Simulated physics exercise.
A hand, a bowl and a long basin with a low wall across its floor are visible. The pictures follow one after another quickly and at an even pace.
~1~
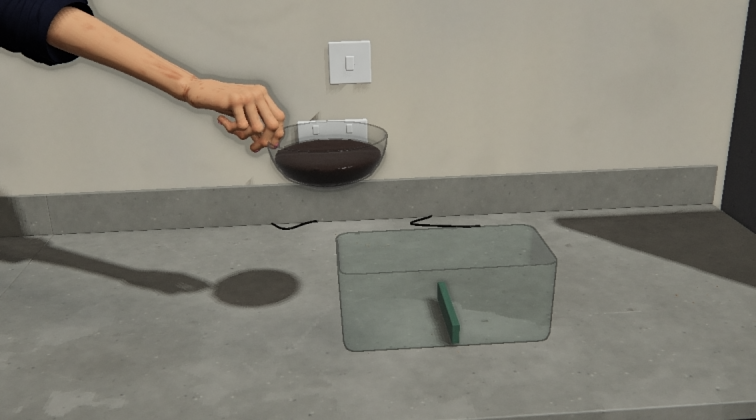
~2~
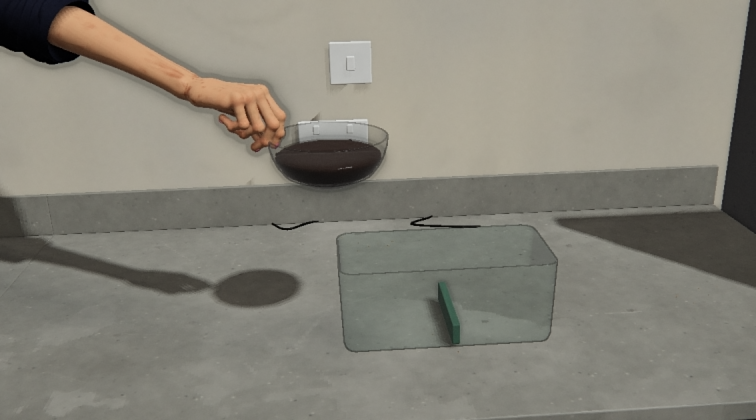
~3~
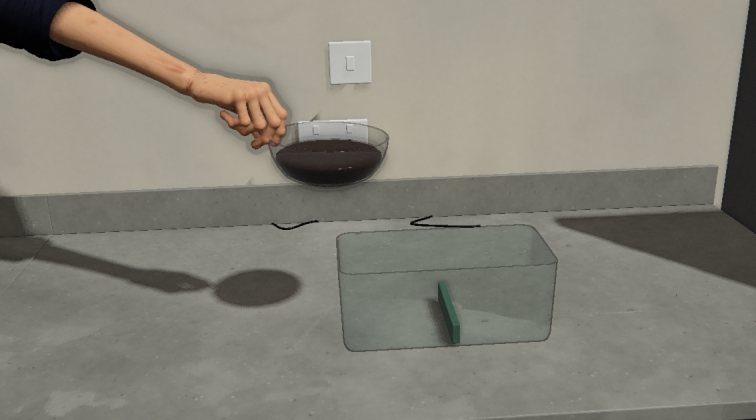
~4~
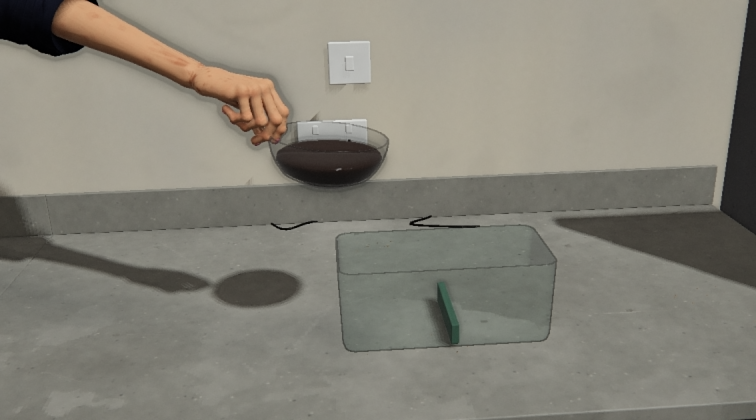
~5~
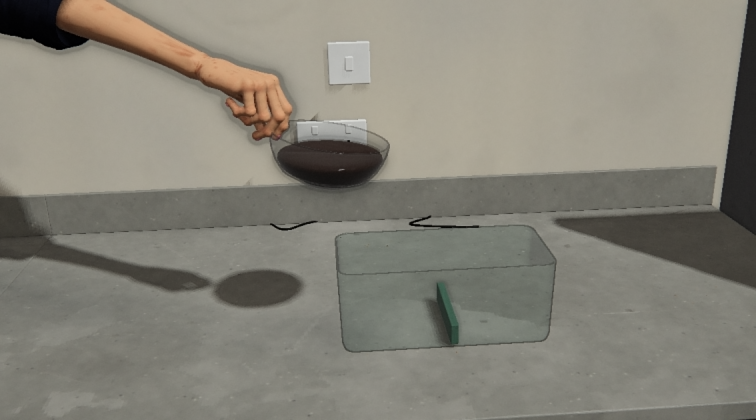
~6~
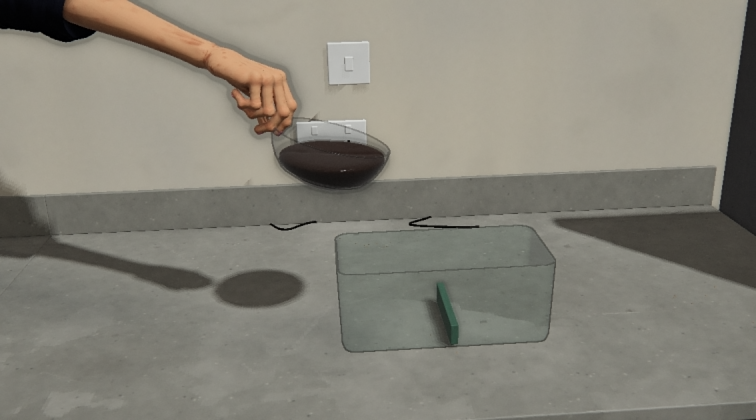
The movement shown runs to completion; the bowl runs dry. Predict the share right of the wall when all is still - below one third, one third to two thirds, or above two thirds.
The share right of the wall ends up below one third.
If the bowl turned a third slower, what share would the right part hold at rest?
About 10 %.
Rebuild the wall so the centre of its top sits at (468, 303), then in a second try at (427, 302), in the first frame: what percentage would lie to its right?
The first placement leaves close to 15 per cent, the second close to 45 per cent.
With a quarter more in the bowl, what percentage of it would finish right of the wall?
Estimate: Close to 25 per cent.
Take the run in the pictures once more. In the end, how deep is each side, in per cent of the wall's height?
Close to 70 for the left and 10 for the right.
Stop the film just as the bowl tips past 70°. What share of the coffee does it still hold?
It keeps around 35 per cent at that angle.
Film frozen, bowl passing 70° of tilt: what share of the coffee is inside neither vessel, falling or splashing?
That works out near 40 percent.
A moment on, the bowl is tipped part way and 37 per cent is still to pour, 21 is left of the wall and 0 right of it.
Next, the bowl is tipped on its side and 1 per cent is still to pour, 86 is left of the wall and 5 right of it.
Then the bowl is tipped right over and 0 per cent is still to pour, 91 is left of the wall and 8 right of it.
Later the bowl is tipped right over and 0 per cent is still to pour, 90 is left of the wall and 9 right of it.
In the end 90 per cent lies left of the wall, 9 right of it and 1 outside.
